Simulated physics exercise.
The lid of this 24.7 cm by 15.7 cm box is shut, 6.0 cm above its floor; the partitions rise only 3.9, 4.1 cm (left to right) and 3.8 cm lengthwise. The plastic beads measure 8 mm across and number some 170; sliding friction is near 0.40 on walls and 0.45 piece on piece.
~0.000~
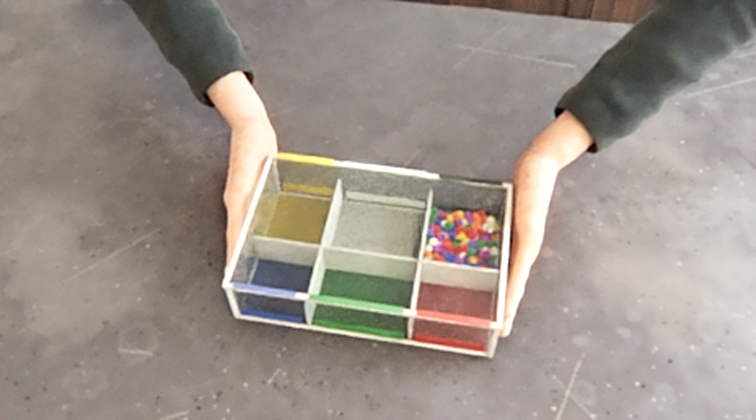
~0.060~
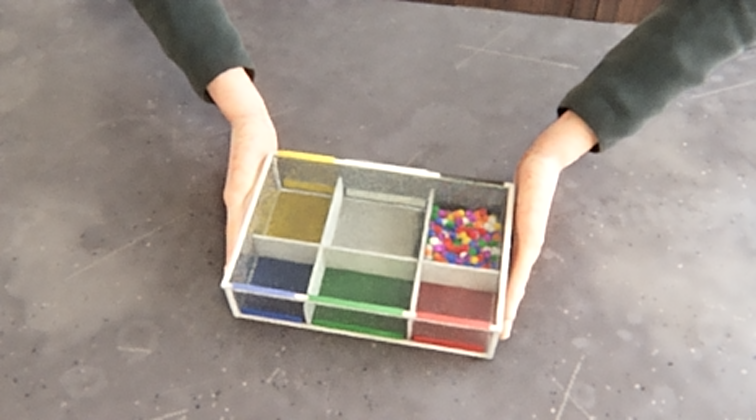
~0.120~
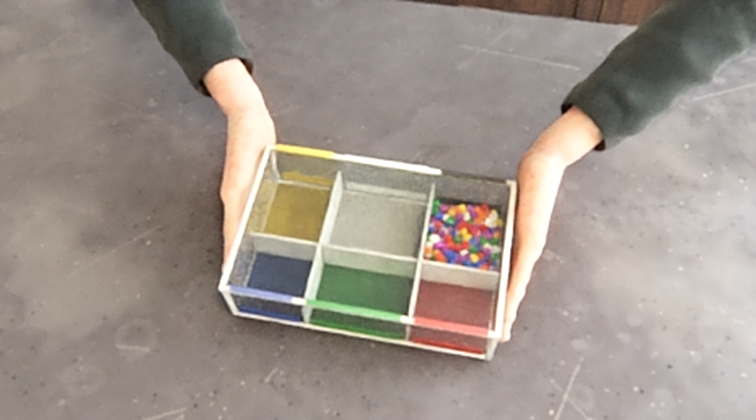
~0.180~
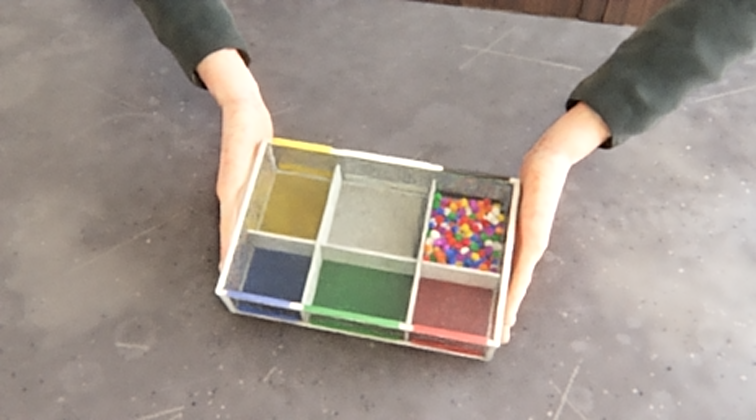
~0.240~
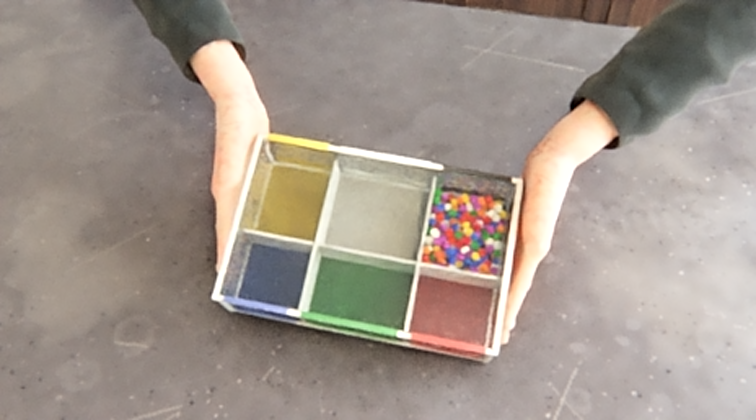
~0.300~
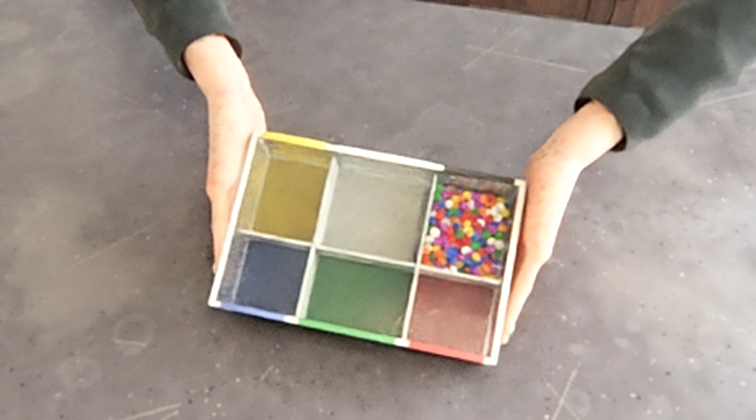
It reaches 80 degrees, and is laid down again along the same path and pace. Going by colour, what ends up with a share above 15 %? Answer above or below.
Red: Above, blue: Below, green: Below, yellow: Below, white: Below, black: Above.
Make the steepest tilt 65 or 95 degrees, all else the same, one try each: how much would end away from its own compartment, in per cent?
Some 5 and 60 per cent.
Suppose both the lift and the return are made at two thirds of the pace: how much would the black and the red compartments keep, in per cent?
Black 85, red 15.
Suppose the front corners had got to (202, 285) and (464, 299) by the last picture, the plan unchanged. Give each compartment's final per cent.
Red 0, blue 5, green 20, yellow 0, white 10, black 60.
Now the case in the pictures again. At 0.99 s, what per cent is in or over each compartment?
Red 15, blue 0, green 0, yellow 0, white 0, black 85.
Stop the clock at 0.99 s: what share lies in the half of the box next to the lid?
Some 30 per cent.
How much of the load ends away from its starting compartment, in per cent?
Some 35 per cent.
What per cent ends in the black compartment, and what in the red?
Black 65, red 35.
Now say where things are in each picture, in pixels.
The first frame shows box tilt 0 degrees, front corners at (228, 284) and (497, 324); black 100 %.
The second frame shows box tilt 2 degrees, front corners at (227, 284) and (497, 327).
The third frame shows box tilt 6 degrees, front corners at (225, 287) and (495, 334), lowest corner right front.
The fourth frame shows box tilt 12 degrees, front corners at (222, 291) and (494, 342), lowest corner right front.
The fifth frame shows box tilt 18 degrees, front corners at (218, 296) and (493, 350), lowest corner right front.
The sixth frame shows box tilt 24 degrees, front corners at (215, 301) and (491, 359), lowest corner right front; black 100 %. The box's pace is about 100 degrees a second.
After 0.99 s, tilt 78 degrees; red 15 %, black 85 %.
Then, at 1.45 s, tilt 33 degrees; red 35 %, black 65 %.
After 1.99 s, tilt 0 degrees; red 35 %, black 65 %.
By 2.8 s all is still; red 35 %, blue 0 %, green 0 %, yellow 0 %, white 0 %, black 65 %.
